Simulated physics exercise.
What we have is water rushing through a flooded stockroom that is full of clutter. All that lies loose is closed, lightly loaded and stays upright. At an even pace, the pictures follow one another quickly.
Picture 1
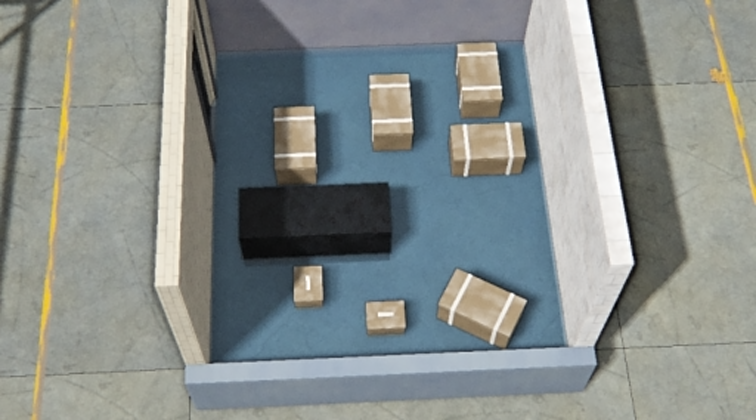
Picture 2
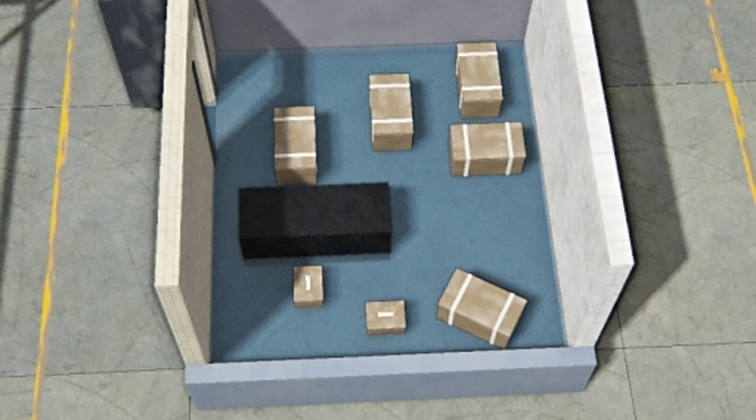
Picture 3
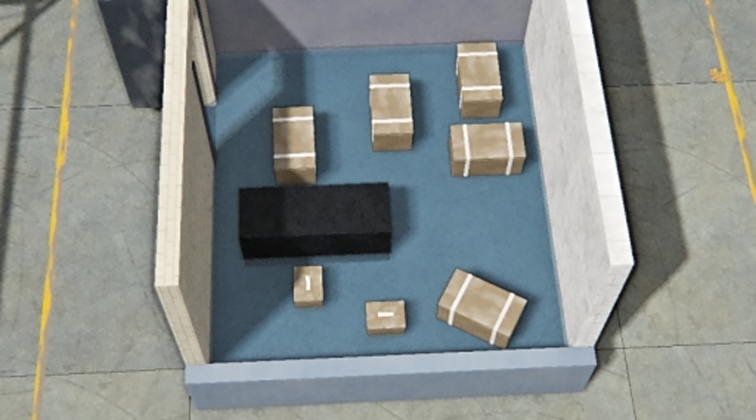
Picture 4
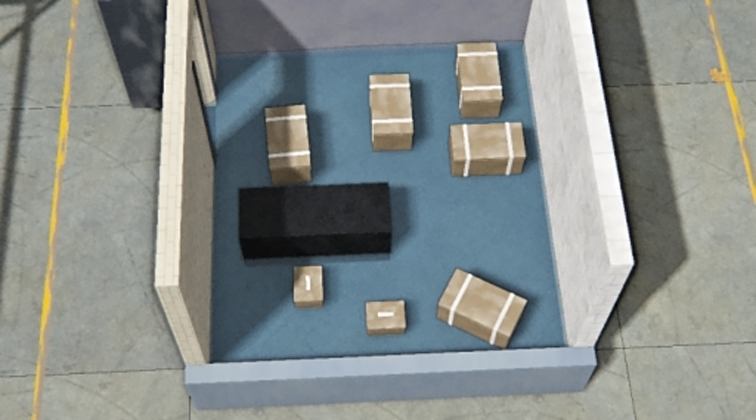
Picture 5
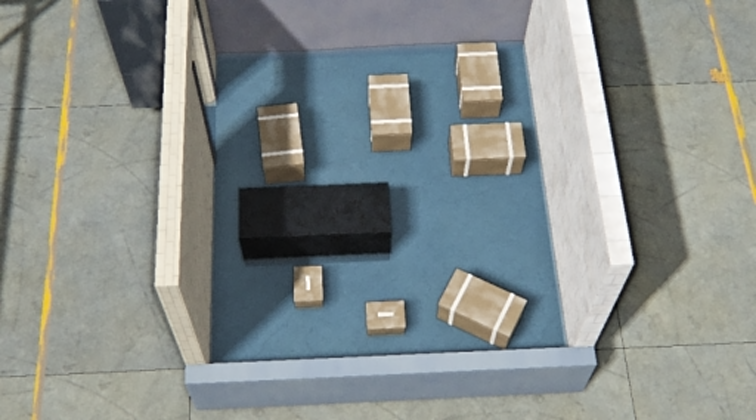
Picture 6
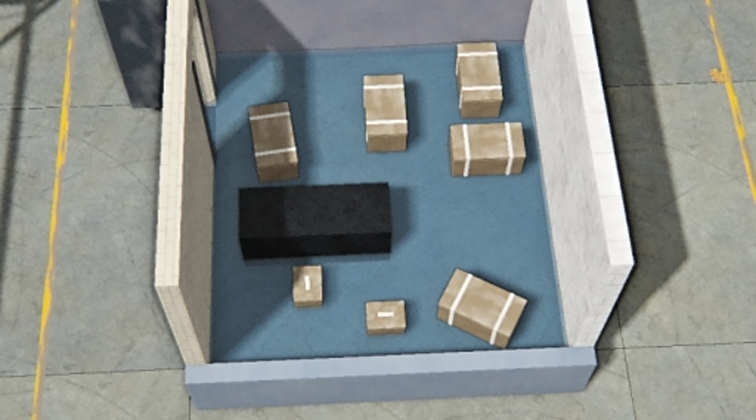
A small roofless room with a blue floor and pale walls, set on grey concrete marked with yellow lines, is seen from high above at a steady angle. Five larger brown boxes with white bands and two little ones lie scattered around a long black block left of centre. The upper-left box slides slightly left, turning a little, then the upper-middle box shifts barely left.
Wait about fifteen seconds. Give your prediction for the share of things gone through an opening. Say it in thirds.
It falls in the lowest third.
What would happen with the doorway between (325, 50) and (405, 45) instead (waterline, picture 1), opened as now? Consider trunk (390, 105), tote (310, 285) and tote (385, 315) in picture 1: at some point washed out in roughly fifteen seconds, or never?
One by one as named: Gets away, doesn't escape and doesn't escape.
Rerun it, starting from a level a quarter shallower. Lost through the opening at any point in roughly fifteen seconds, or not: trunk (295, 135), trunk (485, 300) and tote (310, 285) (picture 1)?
Object by object: Carried off; trapped; trapped.
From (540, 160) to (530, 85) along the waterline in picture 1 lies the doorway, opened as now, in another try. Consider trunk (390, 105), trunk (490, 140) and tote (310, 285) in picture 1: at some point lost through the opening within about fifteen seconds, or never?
As listed: Carried outside, through, stays.
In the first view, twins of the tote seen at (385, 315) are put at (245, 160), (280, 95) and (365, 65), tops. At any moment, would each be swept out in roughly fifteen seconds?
Exits, exits, exits.
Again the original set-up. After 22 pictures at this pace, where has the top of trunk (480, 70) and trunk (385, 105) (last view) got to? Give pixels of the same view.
First near (415, 61), second near (215, 108).
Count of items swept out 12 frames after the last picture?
That makes 1.
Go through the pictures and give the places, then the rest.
A trunk at (295, 137) floats; a trunk at (391, 103), afloat; 0 of 7 have shifted, in the first frame.
A trunk at (295, 137) floats; a trunk at (391, 103) floats; 0 of 7 have shifted, in the second frame.
A trunk at (294, 137), afloat; a trunk at (391, 103), afloat; 0 of 7 have shifted, in the third frame.
A trunk at (287, 136), afloat, close to its start; a trunk at (391, 103), afloat; 1 of 7 have shifted, in the fourth frame.
A trunk at (280, 135) floats, close to its start; a trunk at (390, 104), afloat; 1 of 7 have shifted, in the fifth frame.
A trunk at (273, 134) floats, close to its start; a trunk at (385, 104) floats, close to its start; 2 of 7 have shifted, in the sixth frame.
A moment on, 0 of 7 are out; 7 afloat.
Next, 1 of 7 are out; 6 afloat.
Later, 1 of 7 are out; 6 afloat.
In the end, 1 of 7 are out; 6 afloat.
